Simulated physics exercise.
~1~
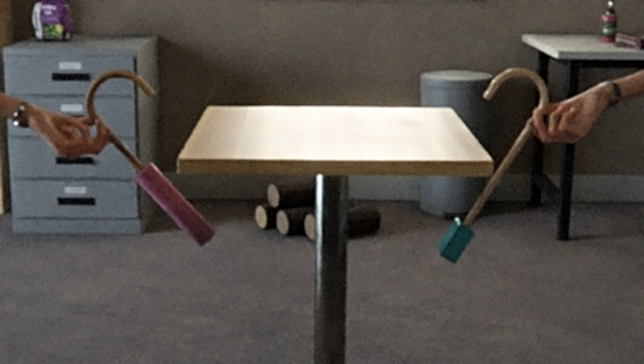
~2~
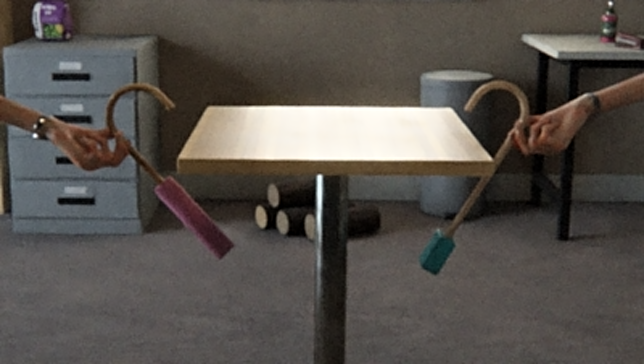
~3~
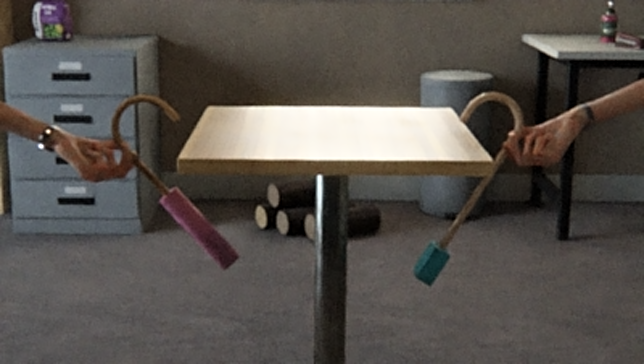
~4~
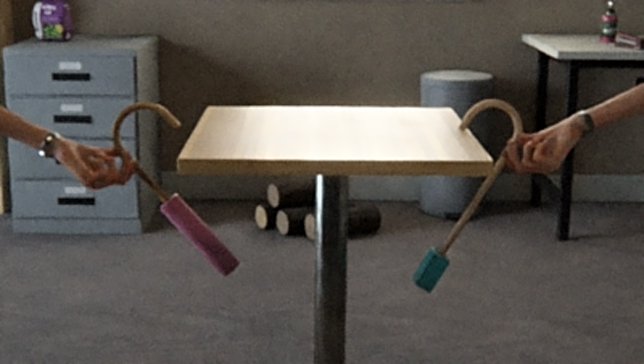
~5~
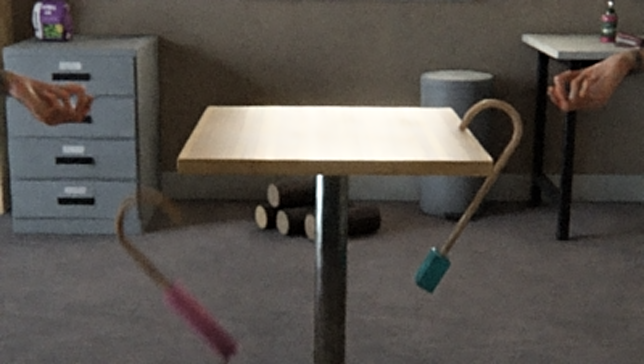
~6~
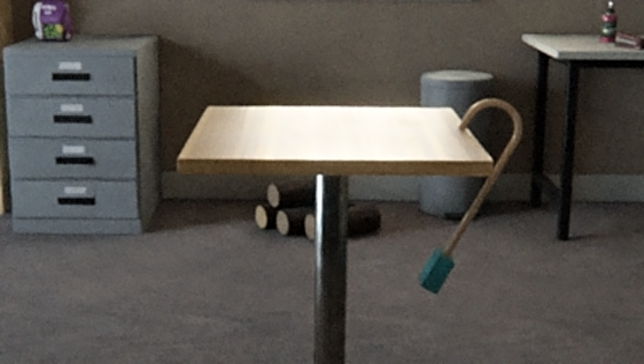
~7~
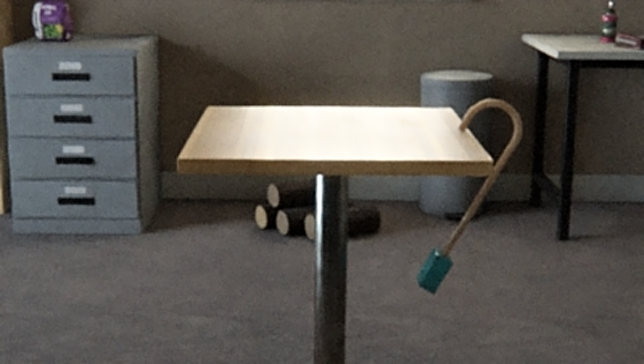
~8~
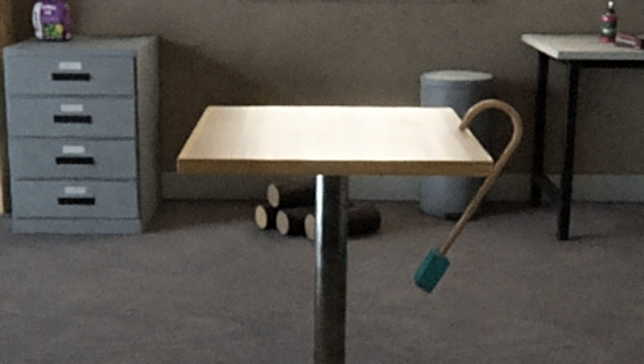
In a room with a small table, two hands brought hooked canes toward opposite edges, a pink-ended one on the left and a turquoise-ended one on the right, then let go; the pink one dropped out of view while the turquoise one stayed hanging.
